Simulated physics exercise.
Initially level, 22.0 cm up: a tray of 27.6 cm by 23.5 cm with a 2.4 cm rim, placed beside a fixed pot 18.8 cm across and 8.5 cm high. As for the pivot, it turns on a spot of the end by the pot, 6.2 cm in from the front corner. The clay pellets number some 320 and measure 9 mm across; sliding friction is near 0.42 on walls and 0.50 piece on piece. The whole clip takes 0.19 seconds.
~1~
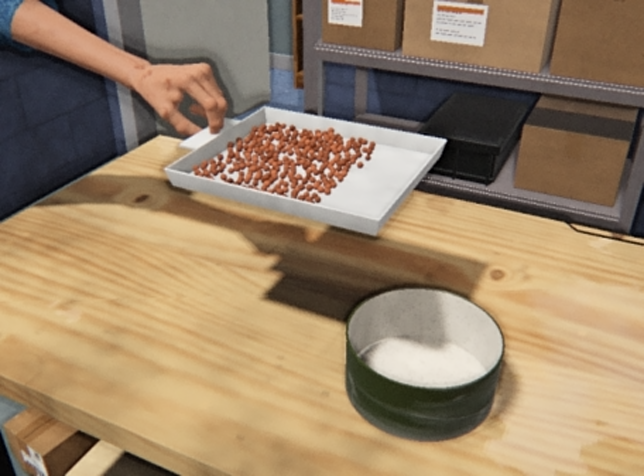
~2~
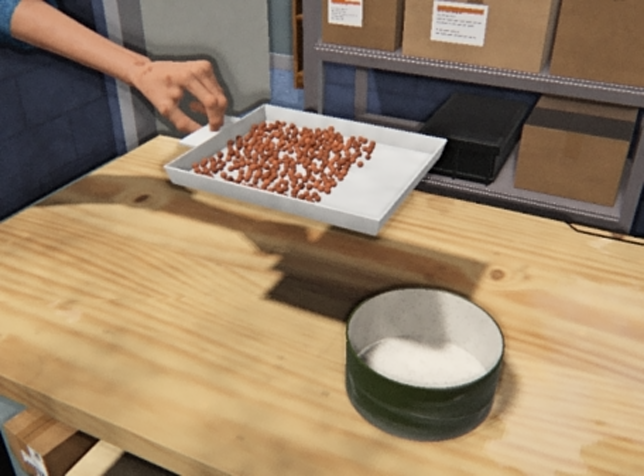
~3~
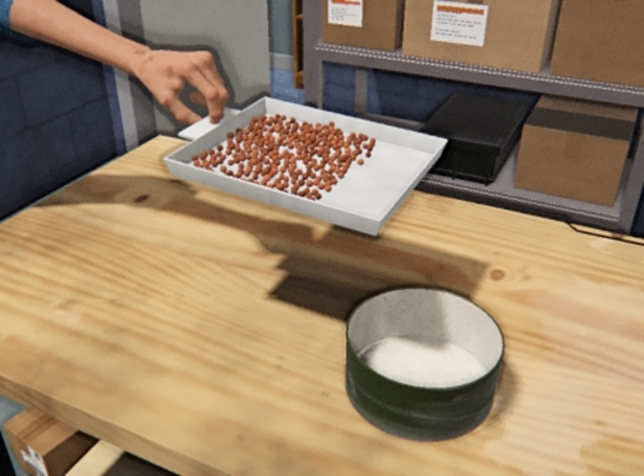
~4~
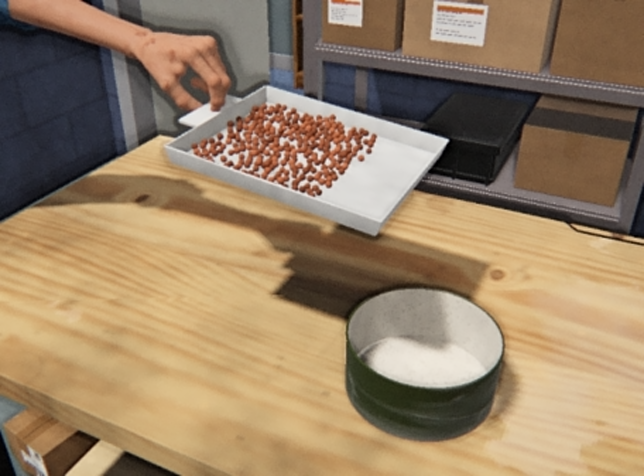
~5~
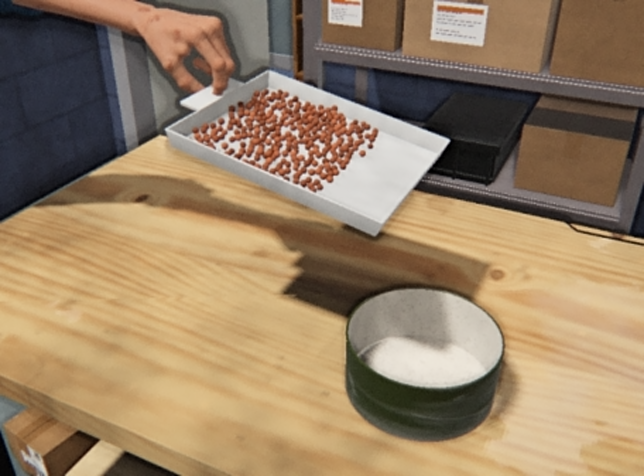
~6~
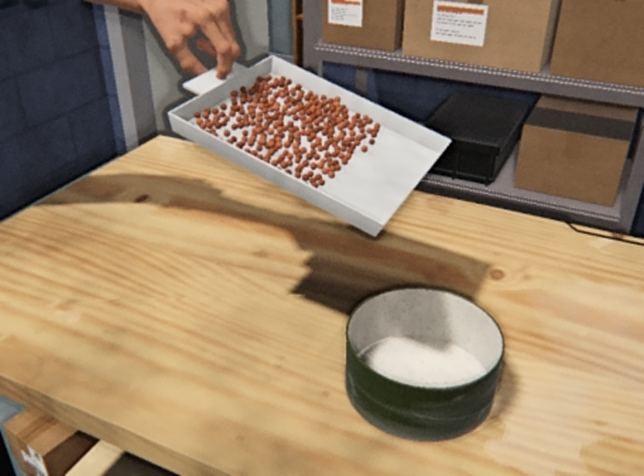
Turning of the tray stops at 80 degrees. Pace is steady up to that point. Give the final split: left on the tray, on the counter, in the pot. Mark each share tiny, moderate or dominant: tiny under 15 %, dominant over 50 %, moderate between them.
Tray: Moderate, counter: Moderate, pot: Moderate.
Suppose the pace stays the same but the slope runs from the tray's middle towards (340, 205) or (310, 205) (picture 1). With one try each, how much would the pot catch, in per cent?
First try: Around 75 percent; second try: Around 40 percent.
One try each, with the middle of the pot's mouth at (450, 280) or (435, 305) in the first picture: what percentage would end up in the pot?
About 35 and 40 per cent.
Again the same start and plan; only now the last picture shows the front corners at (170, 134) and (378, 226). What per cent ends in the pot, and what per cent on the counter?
You'd end with pot at 85 and counter at 0.
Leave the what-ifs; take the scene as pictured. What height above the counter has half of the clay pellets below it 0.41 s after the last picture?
About 24 cm.
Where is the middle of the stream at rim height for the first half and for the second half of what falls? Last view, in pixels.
First near (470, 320), later near (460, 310).
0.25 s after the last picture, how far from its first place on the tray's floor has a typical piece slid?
Roughly 5 cm.
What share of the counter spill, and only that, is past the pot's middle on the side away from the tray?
I'd put it at close to 90 per cent.
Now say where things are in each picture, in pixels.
In the first picture, tray tilt 0 degrees, front corners at (171, 168) and (376, 216); middle of the pieces at (286, 159); pot at (424, 333).
In the second picture, tray tilt 1 degrees, front corners at (171, 166) and (376, 217); middle of the pieces at (286, 157).
In the third picture, tray tilt 3 degrees, front corners at (171, 158) and (377, 217), lowest corner right front; middle of the pieces at (286, 152).
In the fourth picture, tray tilt 7 degrees, front corners at (171, 145) and (378, 218), lowest corner right front; middle of the pieces at (287, 144).
In the fifth picture, tray tilt 12 degrees, front corners at (173, 129) and (380, 219), lowest corner right front; middle of the pieces at (288, 134).
In the sixth picture, tray tilt 16 degrees, front corners at (175, 113) and (381, 220), lowest corner right front; middle of the pieces at (291, 124); pot at (424, 333).
Then, 0.25 s after the last picture, tilt 49 degrees; the tray holds 100 %, the pot 0 %.
Then, 0.41 s after the last picture, tilt 70 degrees; the tray holds 100 %, the pot 0 %.
Then, 0.70 s after the last picture, tilt 80 degrees; the tray holds 30 %, the pot 35 %.
In the end, tray 30 %, counter 30 %, pot 40 %.
